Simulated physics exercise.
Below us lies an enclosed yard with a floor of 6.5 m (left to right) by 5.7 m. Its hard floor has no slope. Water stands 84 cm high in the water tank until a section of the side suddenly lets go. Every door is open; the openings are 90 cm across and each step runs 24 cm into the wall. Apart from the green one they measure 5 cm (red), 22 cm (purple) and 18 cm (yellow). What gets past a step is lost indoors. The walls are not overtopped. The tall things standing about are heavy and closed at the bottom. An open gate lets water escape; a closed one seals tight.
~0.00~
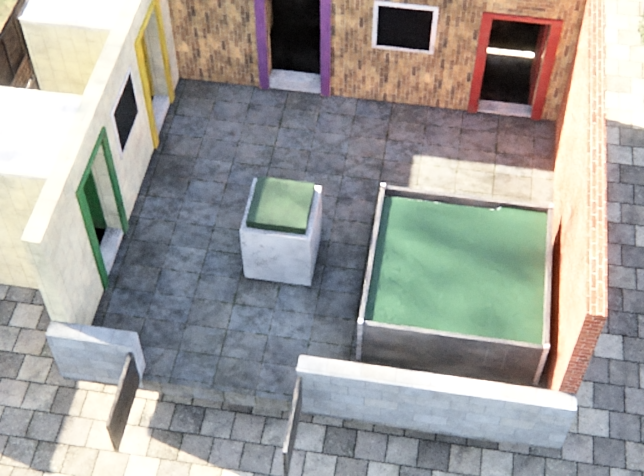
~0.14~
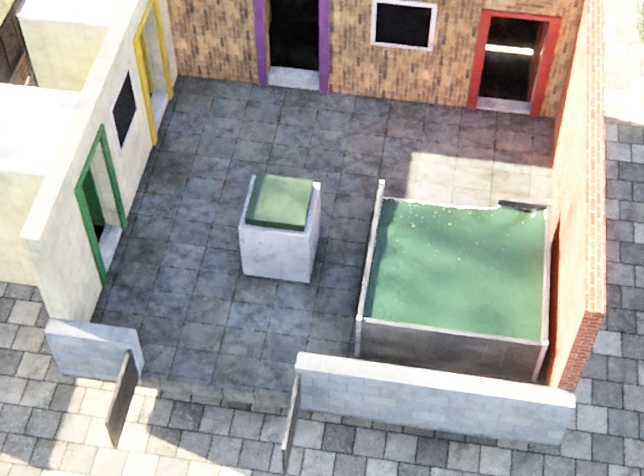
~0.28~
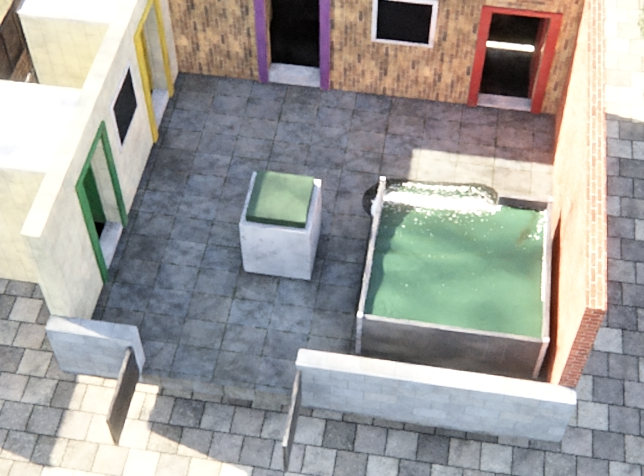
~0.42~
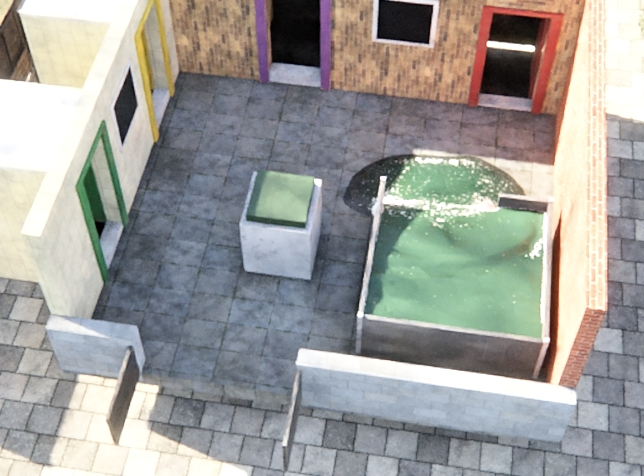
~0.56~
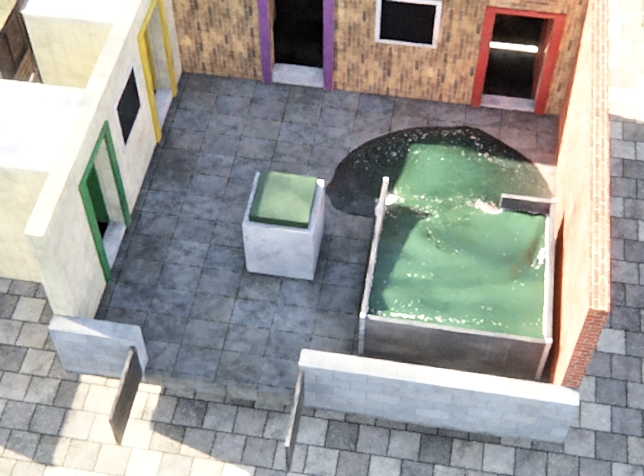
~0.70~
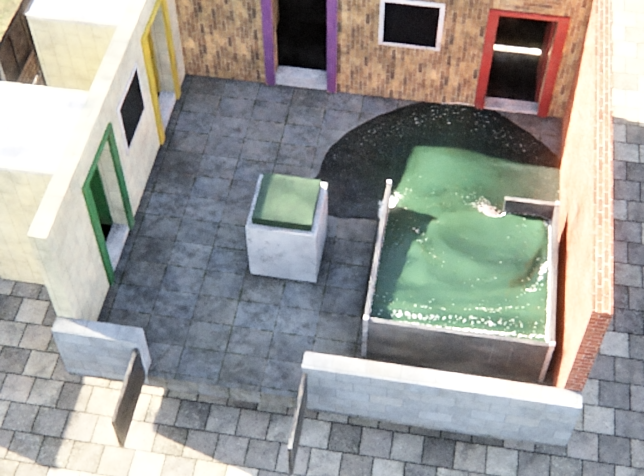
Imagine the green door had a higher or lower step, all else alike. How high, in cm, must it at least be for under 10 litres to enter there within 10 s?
Some 5.5 cm above the ground.
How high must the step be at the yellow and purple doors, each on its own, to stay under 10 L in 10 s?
About 33 cm at yellow and 20 cm at purple.
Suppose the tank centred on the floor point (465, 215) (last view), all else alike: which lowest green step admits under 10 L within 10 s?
Then roughly 7.5 cm.
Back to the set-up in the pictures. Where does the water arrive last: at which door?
It is the green one.
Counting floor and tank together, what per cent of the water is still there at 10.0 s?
About 66 per cent.
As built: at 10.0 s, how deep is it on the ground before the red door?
Some 7.5 cm.
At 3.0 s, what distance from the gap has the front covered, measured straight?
About 5.4 m.
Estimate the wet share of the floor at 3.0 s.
About 50 per cent.
After 1.4 s water covers 35 % of the floor, deepest (52 cm) near (433, 107); it has not reached the green door.
After 3.0 s water covers 50 % of the floor, deepest (43 cm) near (185, 78); it has not reached the green door.
After 10.0 s water covers 100 % of the floor, deepest (15 cm) near (95, 329); 7 cm at the green door, 0 litres in over its 13 cm step.
At the green door as built, the water arrived by 3.5 s and peaked near 9 cm at 7.4 s.
With a step of 5 cm, 14 litres would have come in within the 10 s; with 6 cm, 7 litres. So under 10 litres takes about 5.5 cm.
